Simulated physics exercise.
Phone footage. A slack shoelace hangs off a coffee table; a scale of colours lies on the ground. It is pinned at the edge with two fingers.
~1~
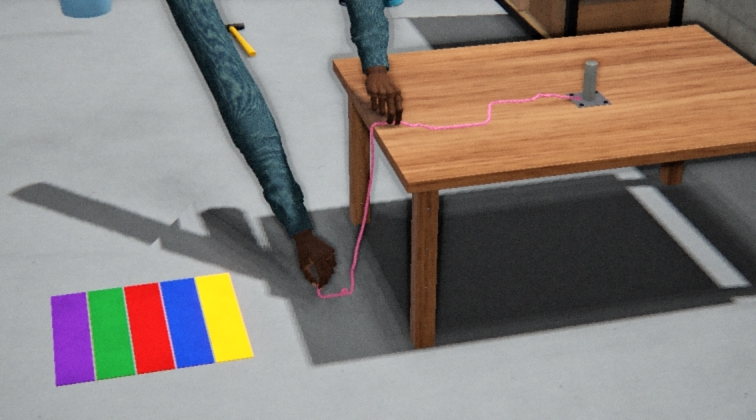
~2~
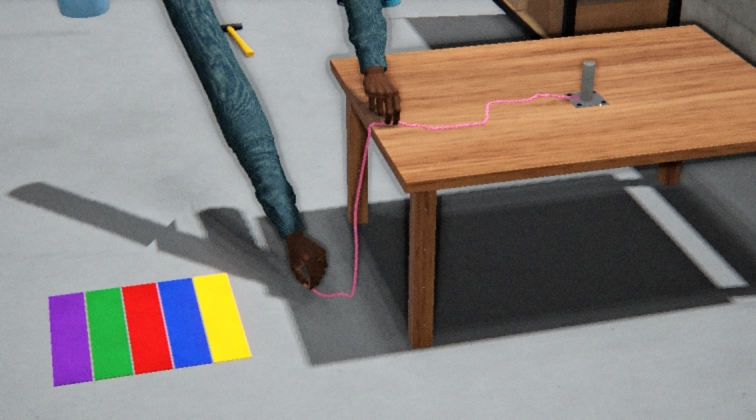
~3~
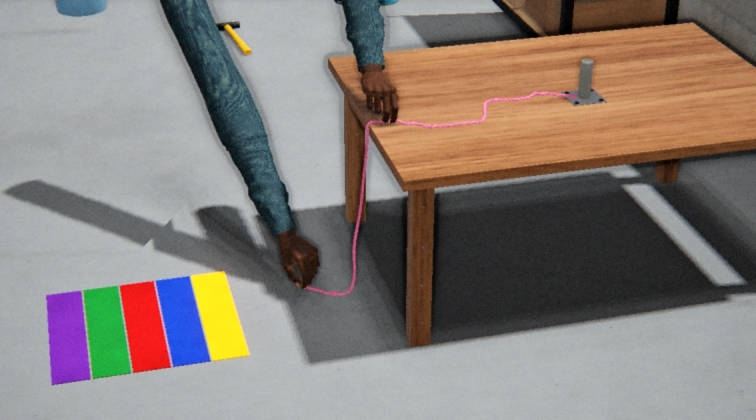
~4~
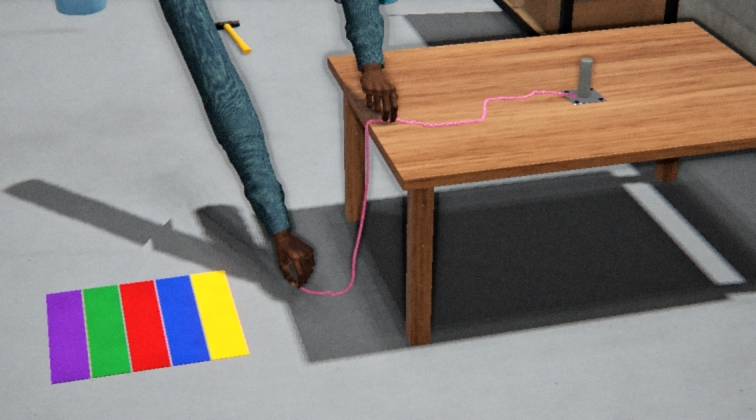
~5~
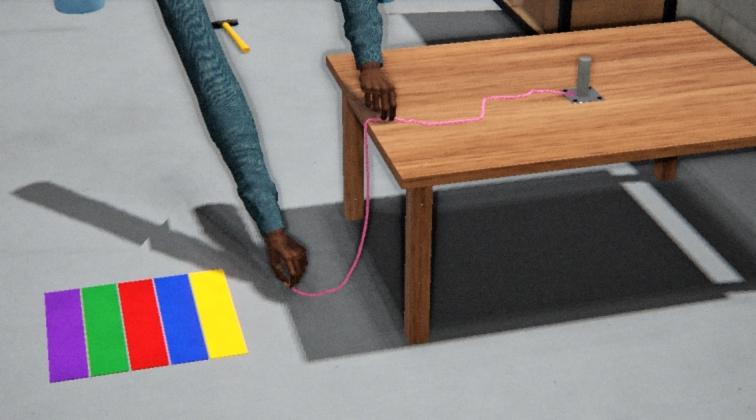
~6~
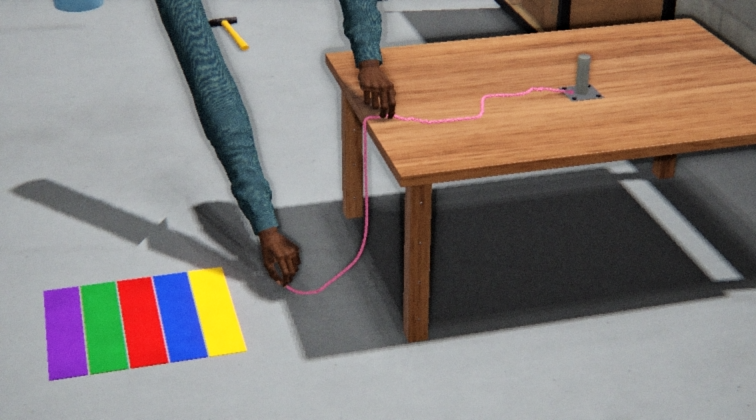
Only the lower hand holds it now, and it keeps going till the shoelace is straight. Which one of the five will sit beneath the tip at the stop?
The green strip will.
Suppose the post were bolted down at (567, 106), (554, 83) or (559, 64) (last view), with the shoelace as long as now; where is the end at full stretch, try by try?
Try by try, around (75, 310), (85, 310) and (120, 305).
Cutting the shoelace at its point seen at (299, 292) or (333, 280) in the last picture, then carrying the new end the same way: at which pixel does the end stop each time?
It ends up at (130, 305) the first time and at (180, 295) the second.
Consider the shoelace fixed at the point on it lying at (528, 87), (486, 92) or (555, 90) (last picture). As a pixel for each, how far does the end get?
Roughly (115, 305), (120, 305) and (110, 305), in that order.
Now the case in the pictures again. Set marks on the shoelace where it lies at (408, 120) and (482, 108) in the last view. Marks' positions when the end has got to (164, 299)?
Approx. (362, 146); approx. (445, 111).
Soon after, end near (164, 300); over blue.
After that, end near (125, 305); over red.
At the stop, end near (102, 308); over green. The end stops over the green strip.
